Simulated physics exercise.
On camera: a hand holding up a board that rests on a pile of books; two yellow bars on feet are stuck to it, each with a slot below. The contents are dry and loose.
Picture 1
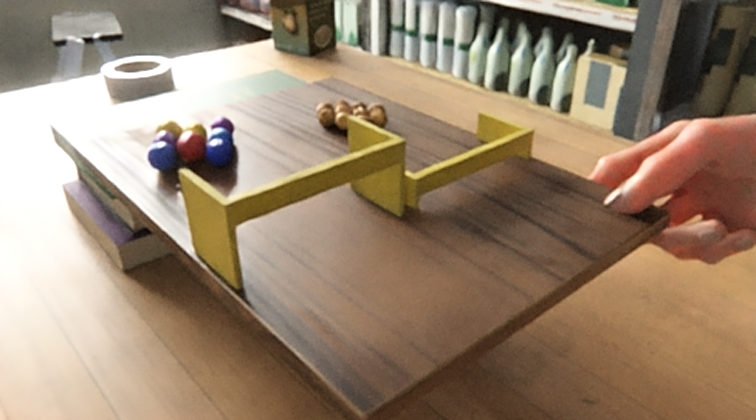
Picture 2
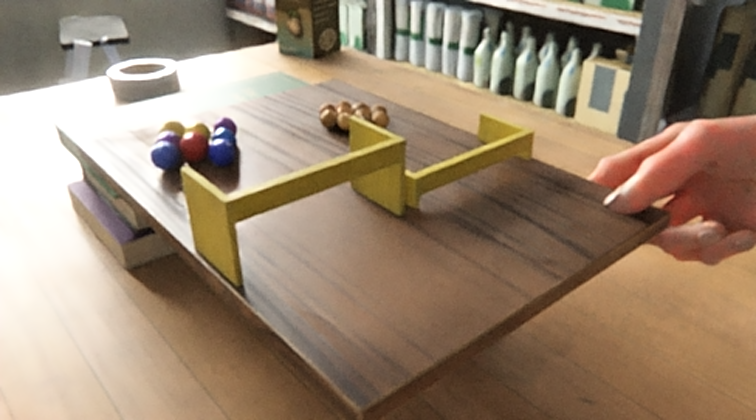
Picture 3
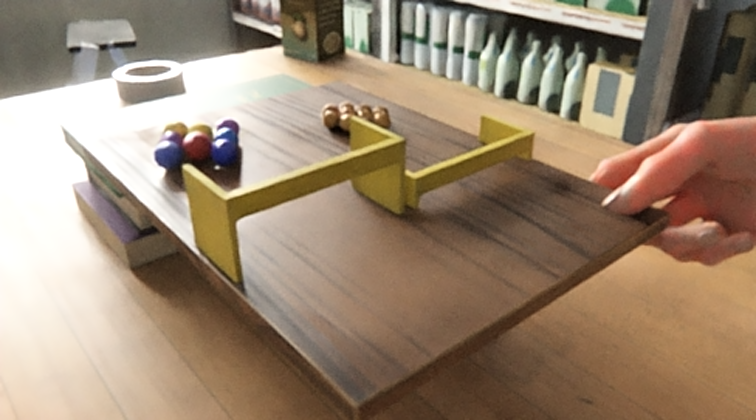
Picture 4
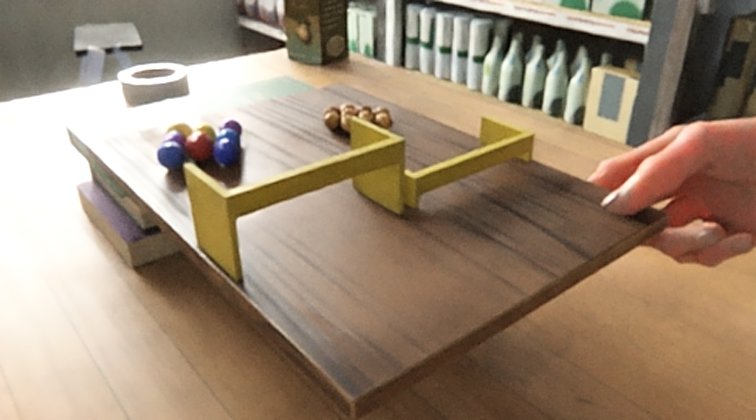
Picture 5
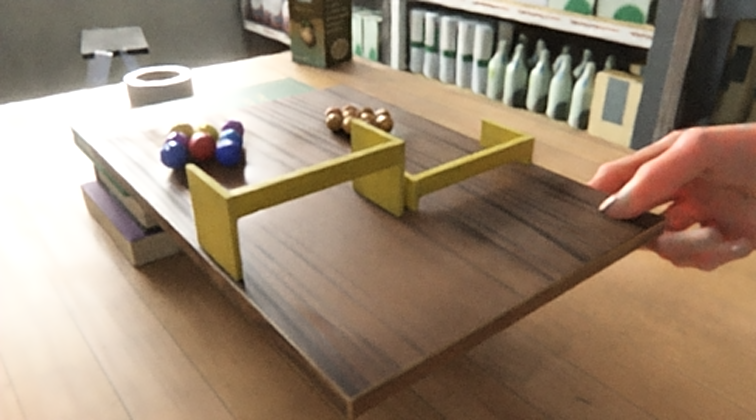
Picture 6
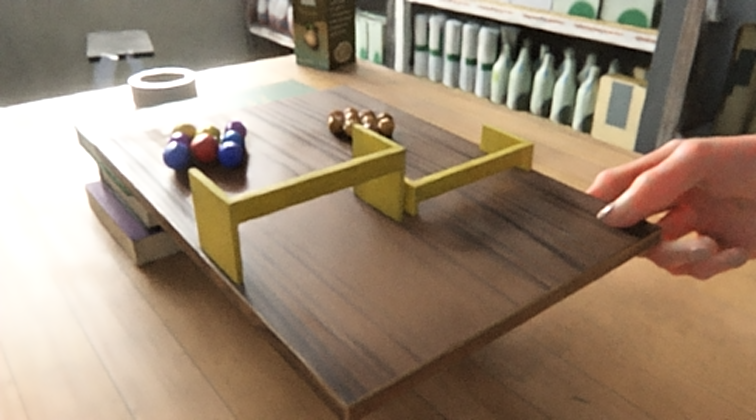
The clip shows a hand holding one end of a dark wooden board propped on books, with colourful balls and smaller brown beads resting near two yellow bars; the hand lowers its end very slightly while the pieces stay still.
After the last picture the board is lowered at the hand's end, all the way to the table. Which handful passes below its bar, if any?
Nearer handful: It rolls on past the gate. Farther handful: It ends behind the gate.
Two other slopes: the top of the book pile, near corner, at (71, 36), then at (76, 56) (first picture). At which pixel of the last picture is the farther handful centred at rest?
One: (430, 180). Two: (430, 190).
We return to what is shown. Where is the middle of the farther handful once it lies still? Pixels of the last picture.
Around (446, 237).
Then, 0.24 s later than the last frame, board sloping at 7°; nearer handful on its way down; farther handful where it was.
Then, 0.54 s later than the last frame, board sloping at 14°; nearer handful on its way down; farther handful on its way down.
Then, 0.86 s later than the last frame, board resting at 16°; nearer handful every one past its gate; farther handful has reached its gate.
When it is over, board resting at 16°; nearer handful every one past its gate; farther handful gathered behind its gate.
